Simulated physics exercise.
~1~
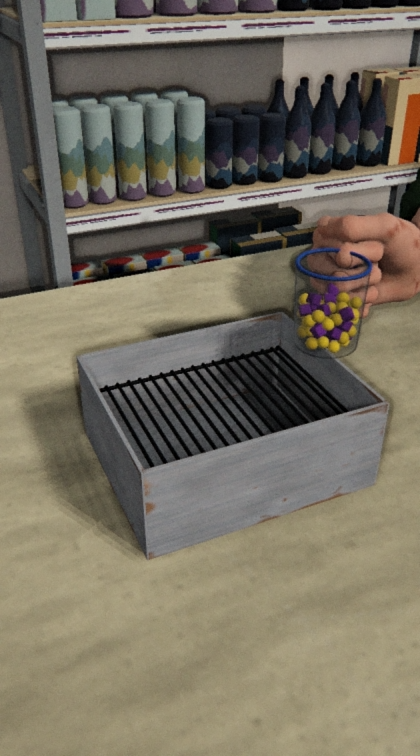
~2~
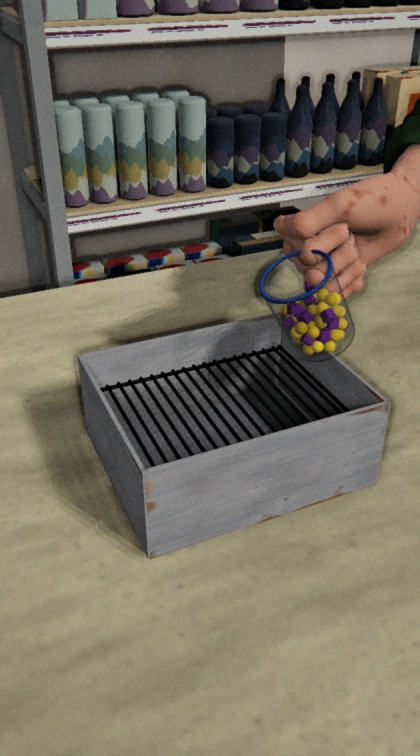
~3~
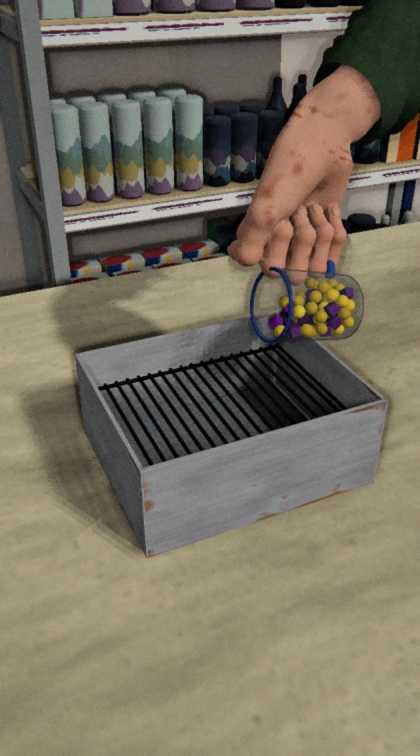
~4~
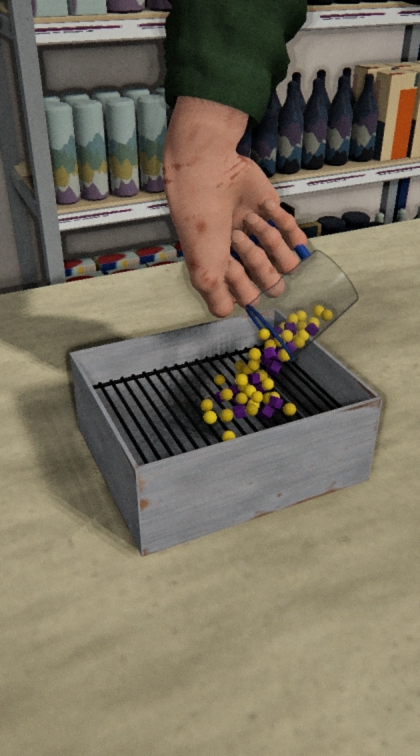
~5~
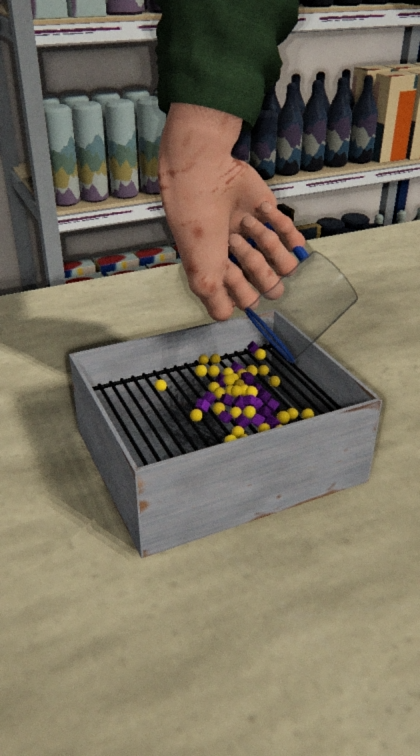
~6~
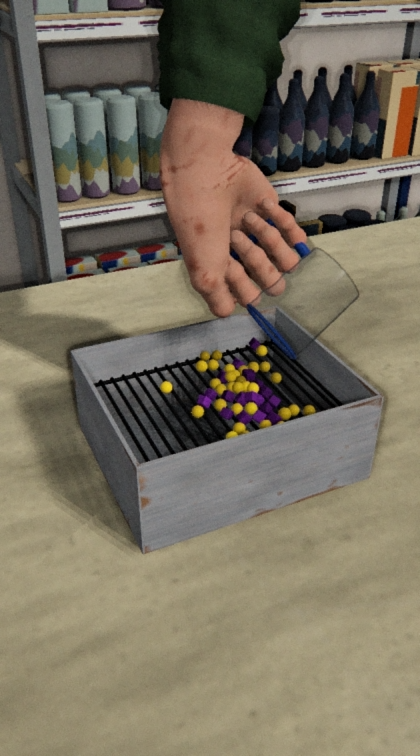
A hand holding a clear cup of purple and yellow beads moved left over a gray box with a wire rack, tipping the cup until all the beads spilled out, and they ended up resting in a loose pile on the wires.
